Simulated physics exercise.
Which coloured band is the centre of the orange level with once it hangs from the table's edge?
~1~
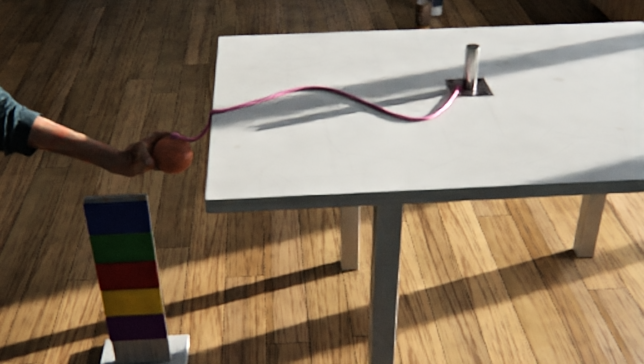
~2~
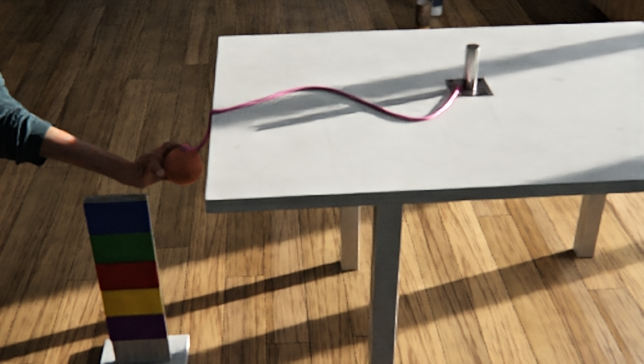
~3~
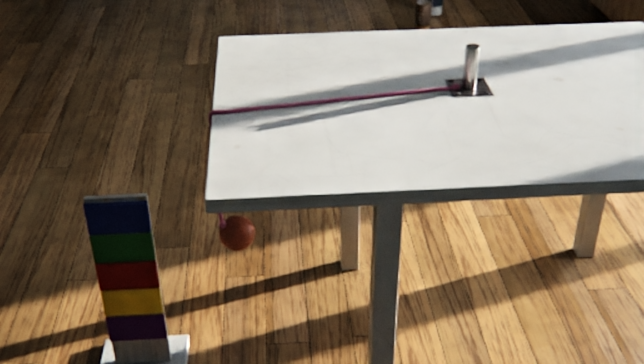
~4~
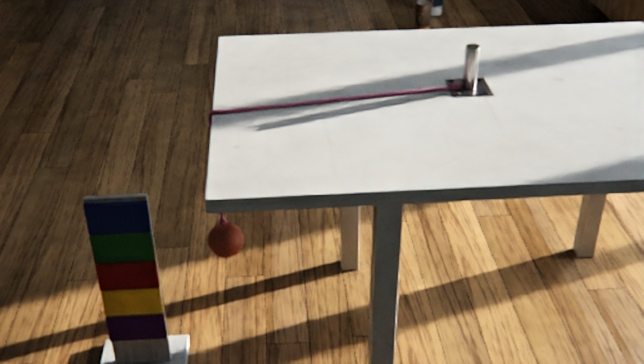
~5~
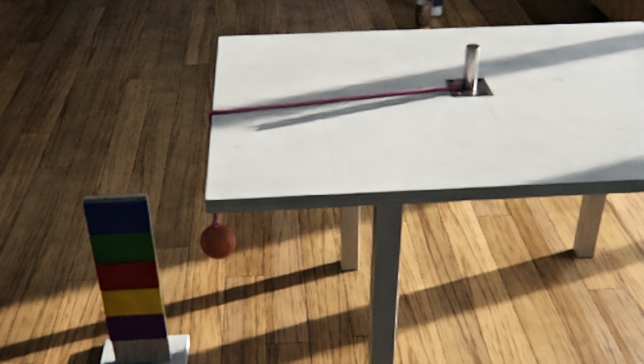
The centre of the orange hangs level with the green band.
